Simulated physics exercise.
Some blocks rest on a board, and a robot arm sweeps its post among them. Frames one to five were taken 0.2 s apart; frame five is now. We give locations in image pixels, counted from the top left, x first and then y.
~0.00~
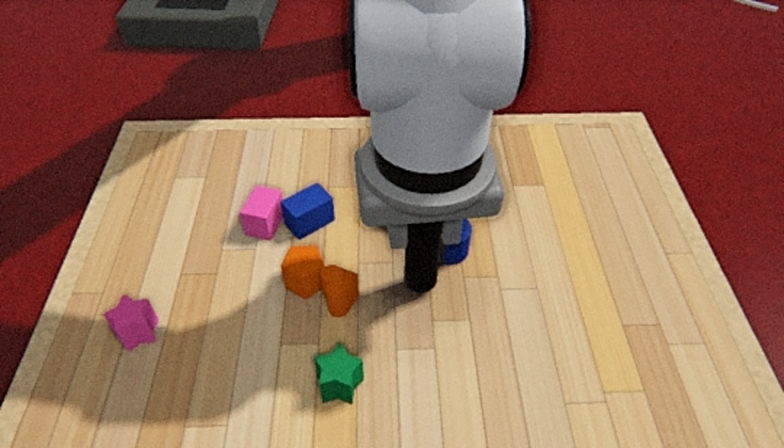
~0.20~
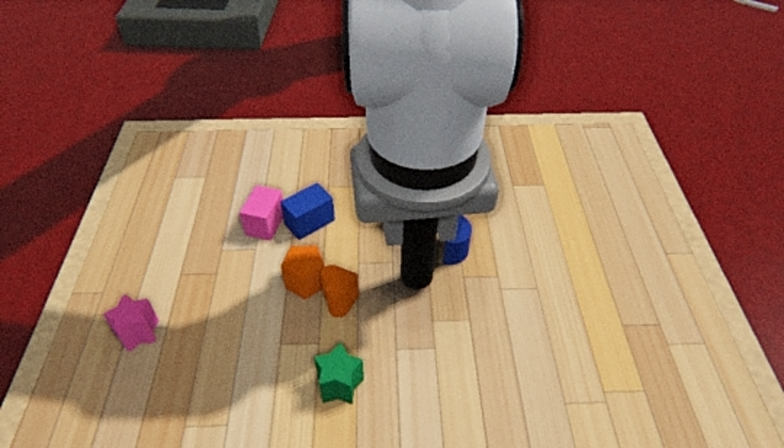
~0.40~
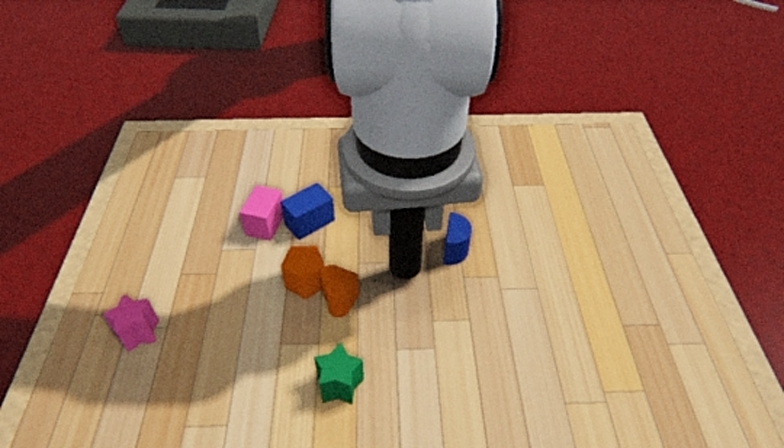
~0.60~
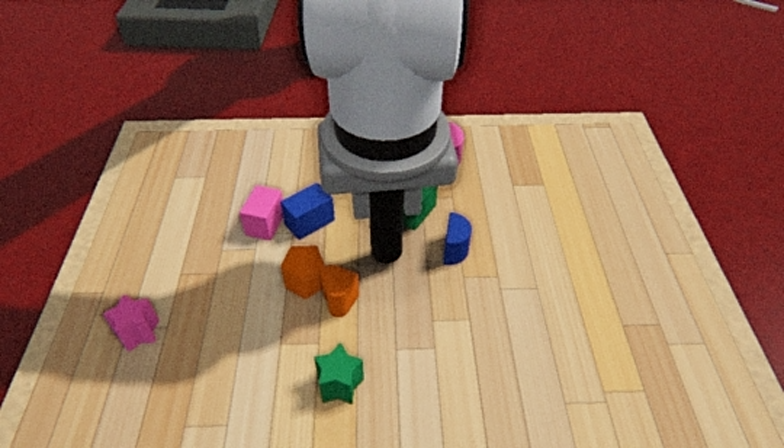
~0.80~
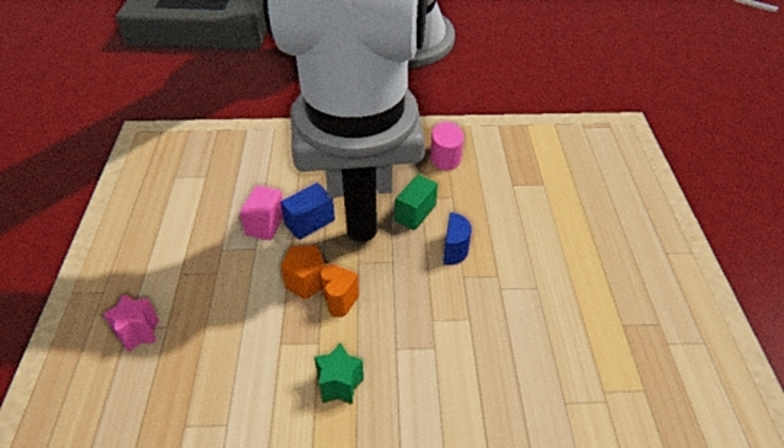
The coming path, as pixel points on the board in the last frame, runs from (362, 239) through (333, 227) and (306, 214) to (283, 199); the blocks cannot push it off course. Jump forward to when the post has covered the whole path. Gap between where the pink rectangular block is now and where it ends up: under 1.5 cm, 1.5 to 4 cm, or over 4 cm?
The 1.5 to 4 cm band.
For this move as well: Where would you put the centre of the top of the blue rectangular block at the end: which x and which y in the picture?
I'd say the blue rectangular block ends with its top centre at (247, 181).
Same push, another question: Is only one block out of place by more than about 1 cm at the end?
No
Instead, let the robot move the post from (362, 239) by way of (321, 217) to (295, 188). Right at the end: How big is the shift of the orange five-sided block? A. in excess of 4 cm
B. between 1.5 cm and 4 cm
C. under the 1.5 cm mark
The one that fits is C, under the 1.5 cm mark.
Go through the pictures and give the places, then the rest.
The first frame shows post's lower end at (421, 280); pink rectangular block at (261, 201); blue rectangular block at (306, 199); green rectangular block hidden.
The second frame shows post at (417, 277); blocks still.
The third frame shows post at (405, 267); blocks still.
The fourth frame shows post at (387, 252); blocks still.
The fifth frame shows post at (362, 231); pink rectangular block at (261, 201); blue rectangular block at (306, 199); green rectangular block at (417, 190).
The first path, step by step. One third of the way, post at (332, 219); blue rectangular block at (300, 197), turned 15° anticlockwise.
Two thirds of the way, post at (305, 206); pink rectangular block at (239, 201), turned 15° anticlockwise; blue rectangular block at (272, 189), turned 50° anticlockwise.
At the end, post at (281, 191); pink rectangular block at (226, 203), turned 45° anticlockwise; blue rectangular block at (247, 181), turned 85° anticlockwise; green rectangular block still.
